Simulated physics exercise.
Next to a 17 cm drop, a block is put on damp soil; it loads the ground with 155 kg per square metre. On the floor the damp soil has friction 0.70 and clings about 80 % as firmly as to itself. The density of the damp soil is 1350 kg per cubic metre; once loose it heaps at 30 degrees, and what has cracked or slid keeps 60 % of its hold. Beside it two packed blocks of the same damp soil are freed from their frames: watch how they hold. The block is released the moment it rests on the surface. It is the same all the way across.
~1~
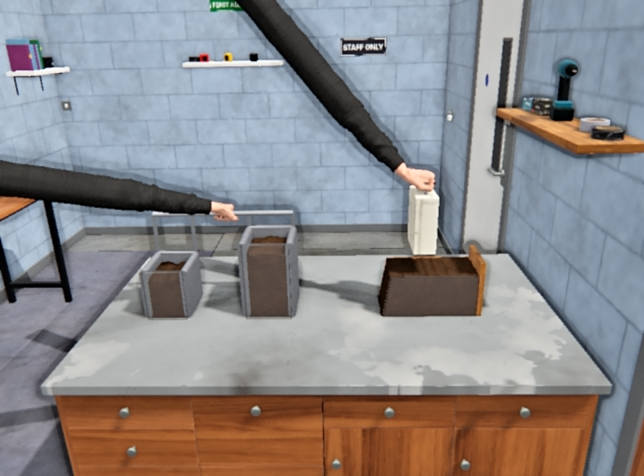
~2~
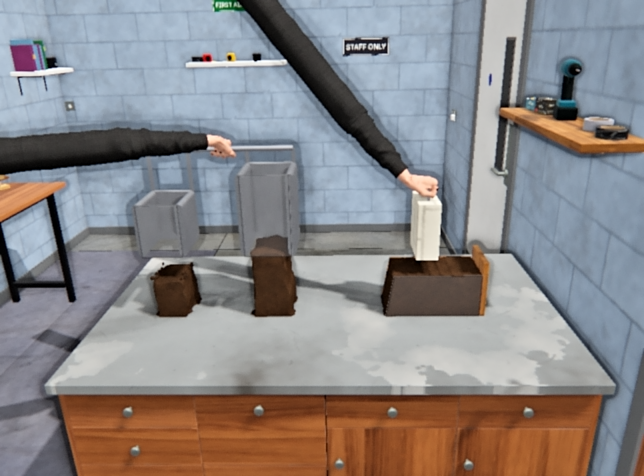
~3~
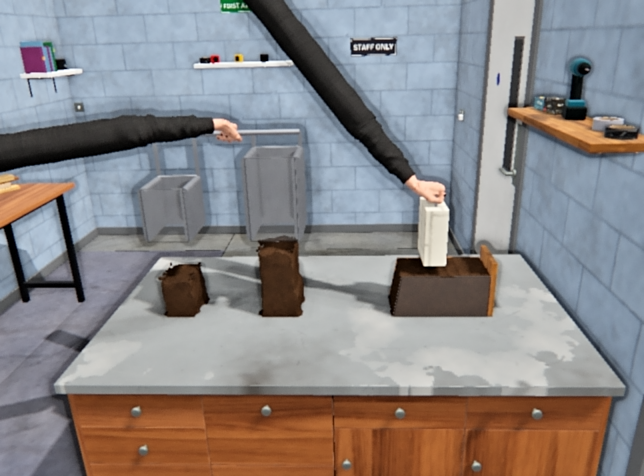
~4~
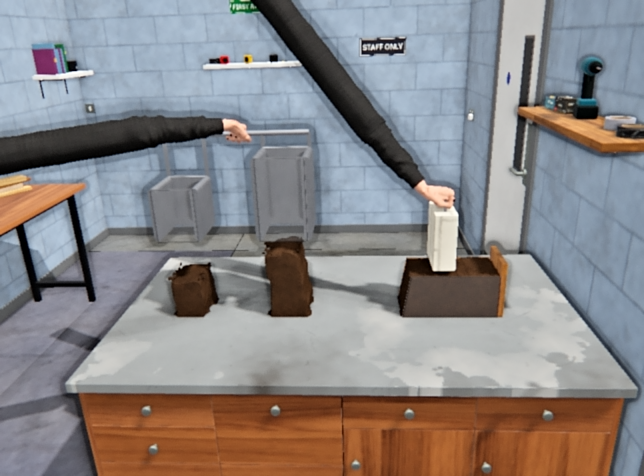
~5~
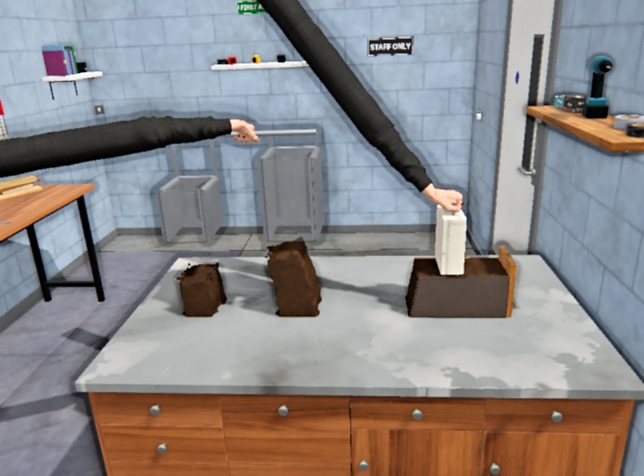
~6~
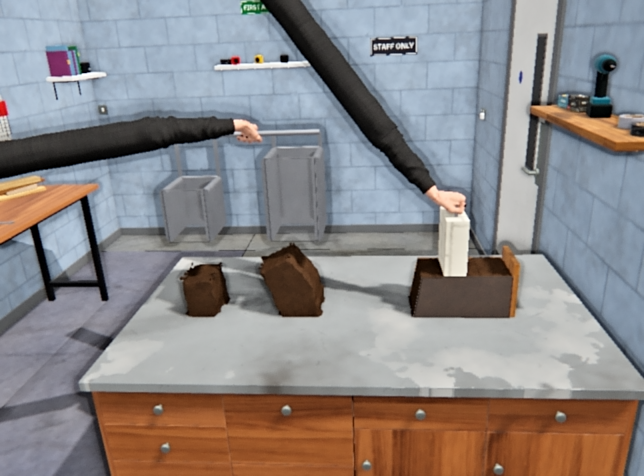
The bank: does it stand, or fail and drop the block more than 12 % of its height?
It stands.
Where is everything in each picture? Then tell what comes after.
In the first picture, crest of the damp soil at (451, 276); block heights 16 cm, 27 cm (left to right).
In the second picture, crest of the damp soil at (454, 276); block heights 16 cm, 27 cm (left to right).
In the third picture, crest of the damp soil at (462, 277); block heights 16 cm, 27 cm (left to right).
In the fourth picture, crest of the damp soil at (472, 277); block heights 16 cm, 27 cm (left to right).
In the fifth picture, crest of the damp soil at (480, 277); block heights 16 cm, 26 cm (left to right).
In the sixth picture, crest of the damp soil at (484, 277); block heights 16 cm, 24 cm (left to right).
Last picture + 0.15 s, the block is down by 0 % of the bank's height and stands upright.
Last picture + 0.33 s, the block is down by 0 % of the bank's height and stands upright.
Last picture + 0.51 s, the block is down by 0 % of the bank's height and stands upright.
Last picture + 0.69 s, the block is down by 0 % of the bank's height and stands upright.
Last picture + 0.79 s, the block is down by 0 % of the bank's height and stands upright.
